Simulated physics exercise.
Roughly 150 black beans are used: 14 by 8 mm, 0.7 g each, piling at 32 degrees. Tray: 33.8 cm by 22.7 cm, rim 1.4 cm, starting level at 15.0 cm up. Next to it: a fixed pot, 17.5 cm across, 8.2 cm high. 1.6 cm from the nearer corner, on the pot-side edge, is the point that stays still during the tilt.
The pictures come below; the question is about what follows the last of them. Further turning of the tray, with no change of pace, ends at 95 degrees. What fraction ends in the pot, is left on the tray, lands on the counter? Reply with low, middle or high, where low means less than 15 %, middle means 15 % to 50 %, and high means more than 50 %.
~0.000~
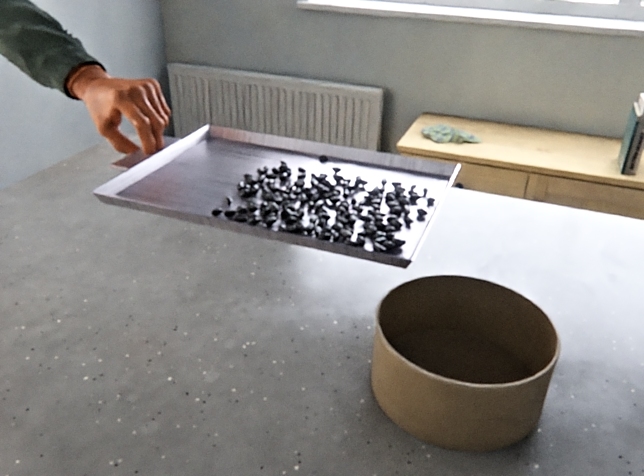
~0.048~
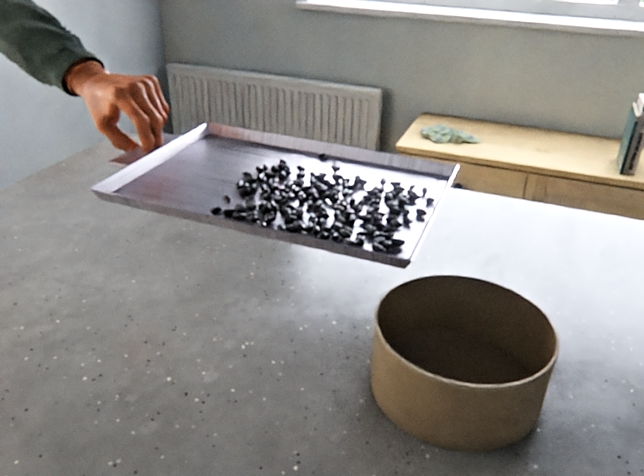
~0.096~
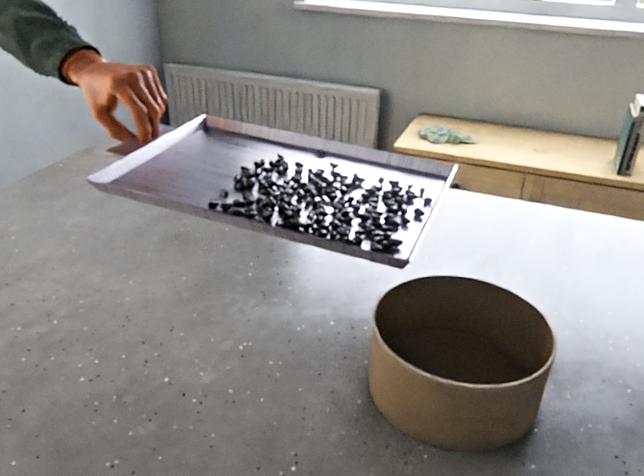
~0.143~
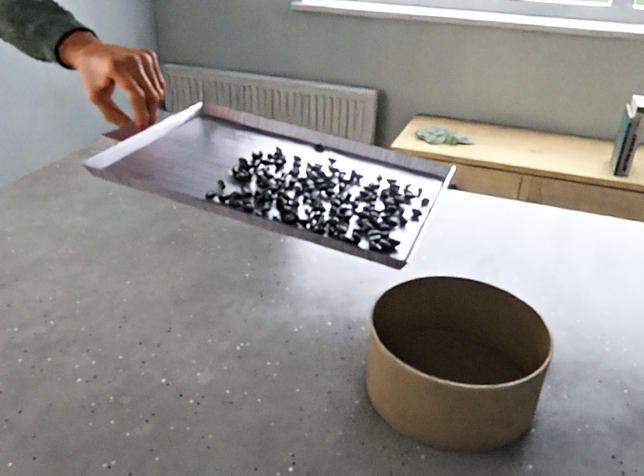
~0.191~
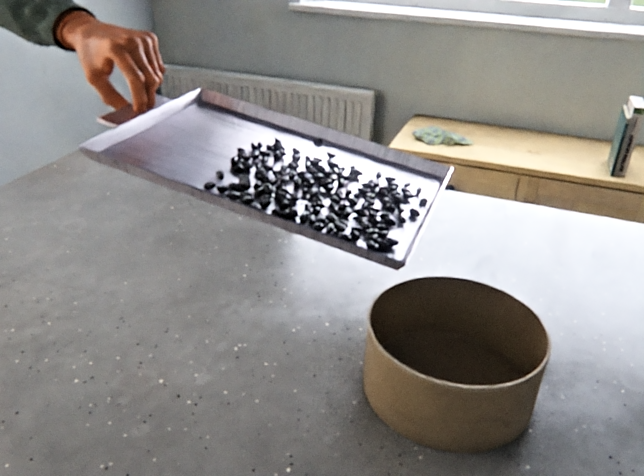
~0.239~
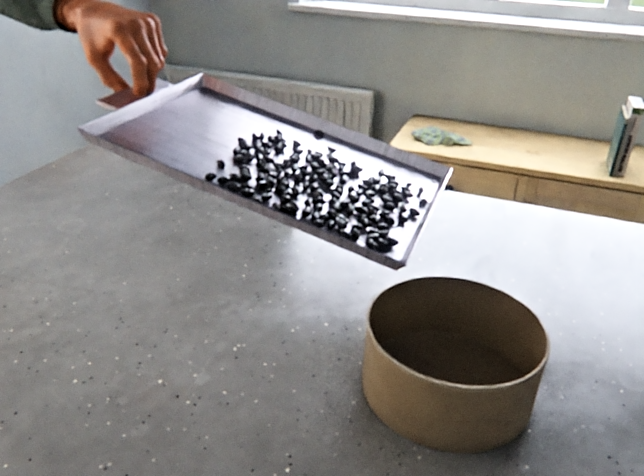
My answer: Pot - high; left on the tray - low; counter - middle.
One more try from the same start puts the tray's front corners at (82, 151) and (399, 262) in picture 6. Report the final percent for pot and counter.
Split: Pot = 65, counter = 35.
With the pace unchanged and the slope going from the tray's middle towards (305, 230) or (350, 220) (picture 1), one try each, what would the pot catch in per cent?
Some 55 and 95 per cent.
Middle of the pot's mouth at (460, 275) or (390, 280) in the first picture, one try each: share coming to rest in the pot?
First try around 75 %, second around 55 %.
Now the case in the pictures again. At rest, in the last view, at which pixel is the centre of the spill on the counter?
The middle of the spill sits at roughly (472, 304).
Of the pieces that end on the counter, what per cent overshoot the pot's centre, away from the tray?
Around 50 in a hundred.
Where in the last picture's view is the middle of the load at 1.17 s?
Estimated centre of load: Around (432, 337).
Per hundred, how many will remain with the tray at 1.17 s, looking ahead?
It works out to near 30 per cent of the load.
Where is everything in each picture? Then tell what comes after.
Tray tilt 0 degrees, front corners at (101, 190) and (407, 255); middle of the pieces at (327, 197); pot at (466, 323), in the first frame.
Tray tilt 1 degrees, front corners at (99, 187) and (406, 255); middle of the pieces at (326, 196), in the second frame.
Tray tilt 3 degrees, front corners at (95, 178) and (405, 256); middle of the pieces at (324, 193), in the third frame.
Tray tilt 6 degrees, front corners at (91, 162) and (403, 257), lowest corner right front; middle of the pieces at (323, 188), in the fourth frame.
Tray tilt 9 degrees, front corners at (88, 146) and (401, 258), lowest corner right front; middle of the pieces at (322, 184), in the fifth frame.
Tray tilt 12 degrees, front corners at (87, 128) and (401, 258), lowest corner right front; middle of the pieces at (313, 179); pot at (456, 324). Its pace works out near 70 degrees a second, in the sixth frame.
After 0.80 s, tilt 52 degrees; the tray holds 85 %, the pot 0 %.
Then, at 1.17 s, tilt 77 degrees; the tray holds 30 %, the pot 40 %.
After 1.63 s, tilt 95 degrees; the tray holds 0 %, the pot 65 %.
At rest (2.5 s), pot 65 %, tray 0 %, counter 35 %.
